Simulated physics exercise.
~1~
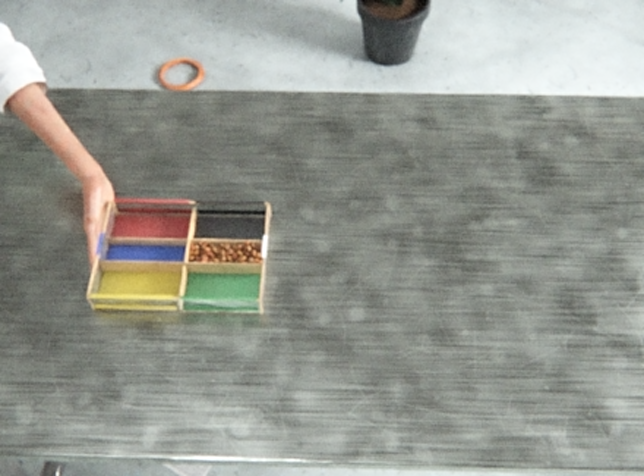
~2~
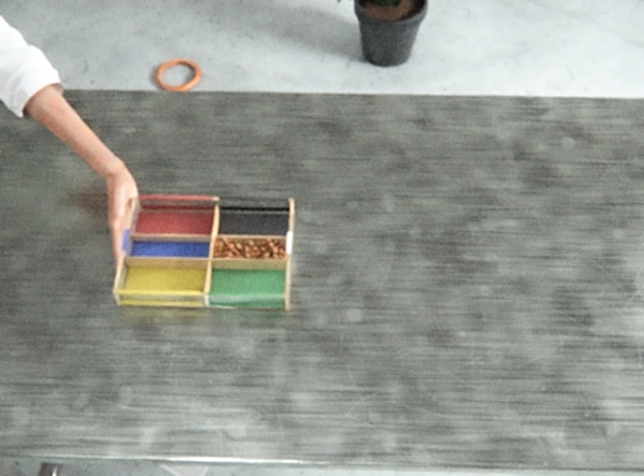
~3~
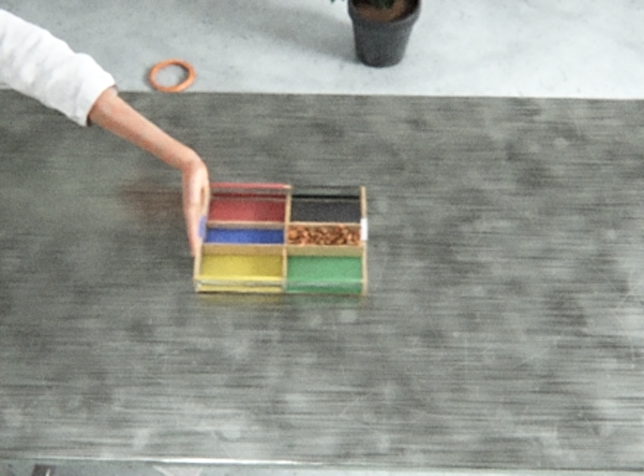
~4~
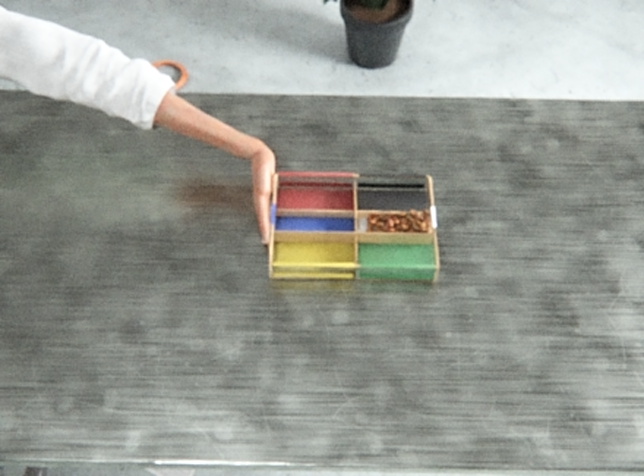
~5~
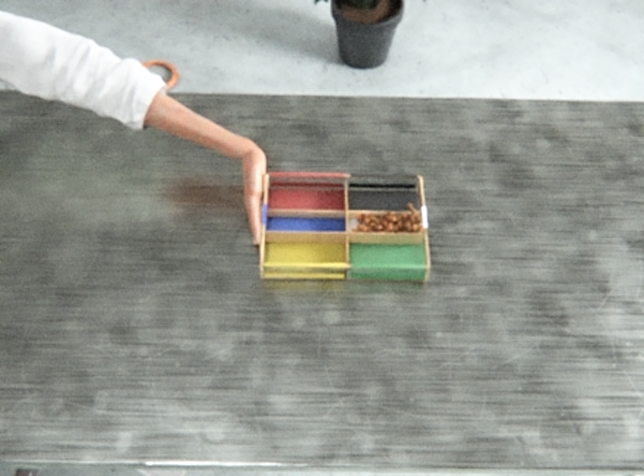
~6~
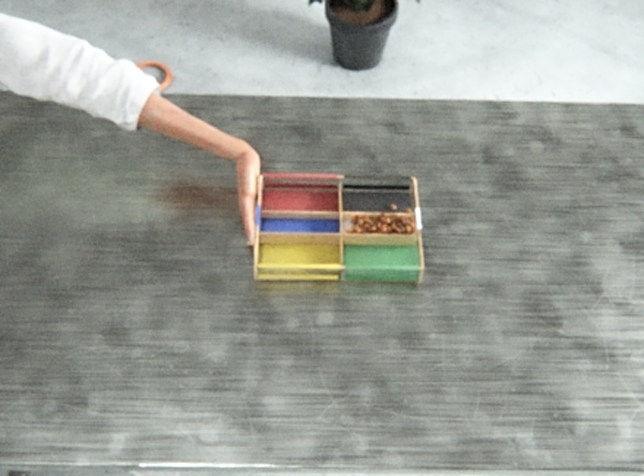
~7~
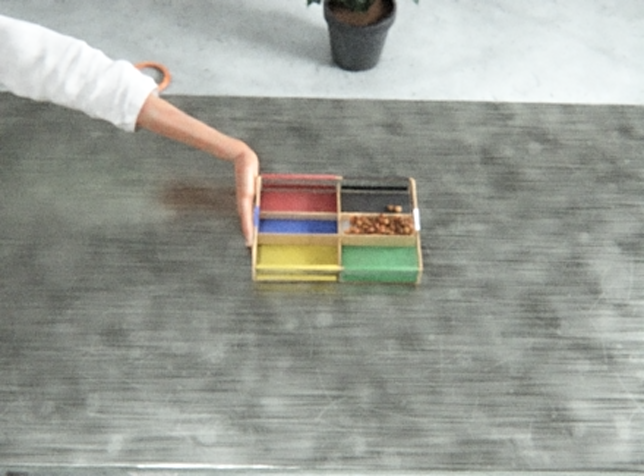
A hand in a white sleeve grips the left side of a shallow divided tray on a streaky dark grey tabletop, seen from above. The tray's compartments are red, black, blue, yellow and green, with brown kibble filling the white one at middle right. Behind the table, an orange ring and a dark potted plant sit on a pale floor. The hand slides the tray rightward, gaining speed, then stops it near the middle. The kibble shifts within its compartment, a few bits bunching toward the black section, and finally rests almost entirely in the white one.
